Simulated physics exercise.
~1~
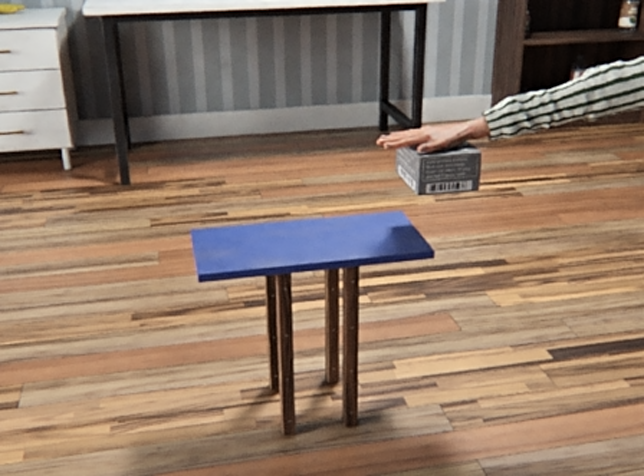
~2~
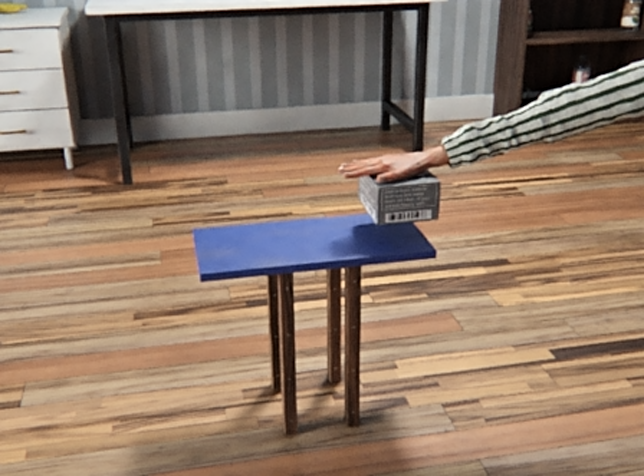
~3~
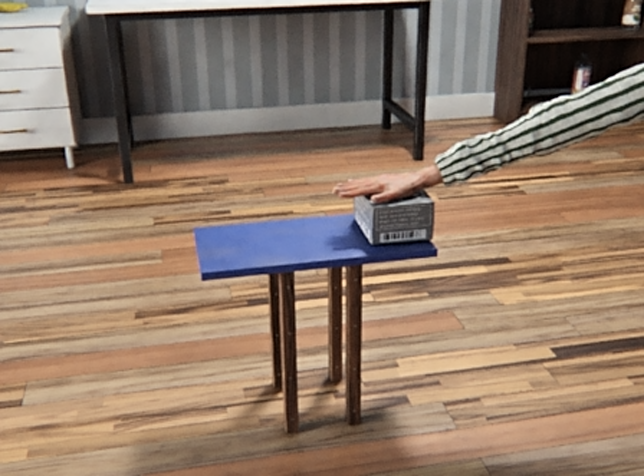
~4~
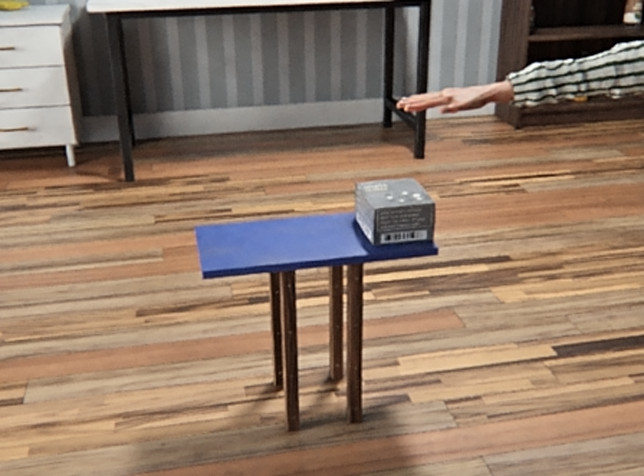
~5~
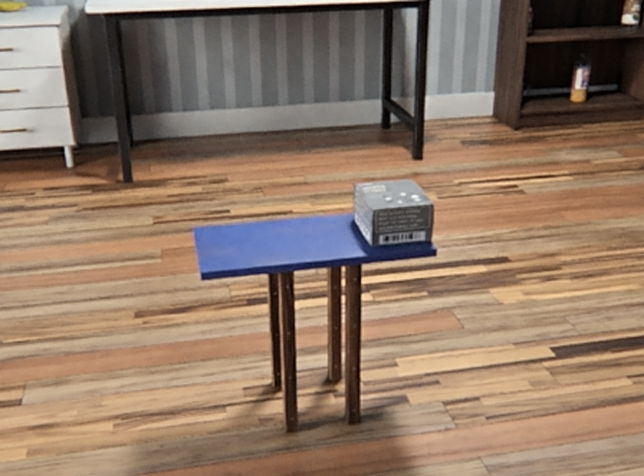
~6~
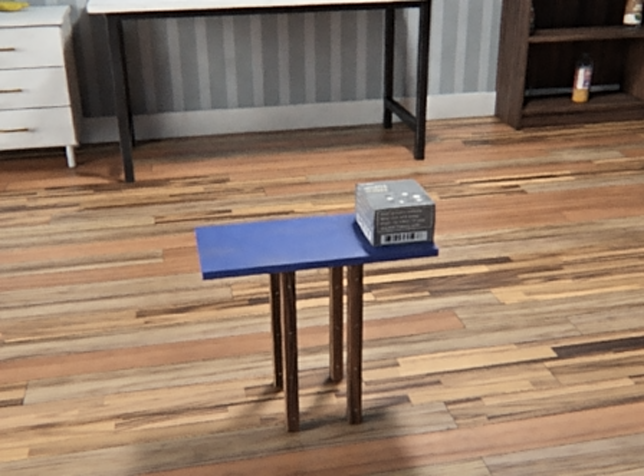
The clip opens on a small blue trestle with slender brown legs standing on a wooden floor, while a hand in a striped sleeve holds a grey box by its top, above and to the right. The hand carries the box left and down toward the right end of the blue surface. It then lowers the box until it rests there, near the edge. The fingers let go, and the arm draws back to the right and leaves the view. The box stays where it was placed, and the trestle remains steady and flat on its feet.
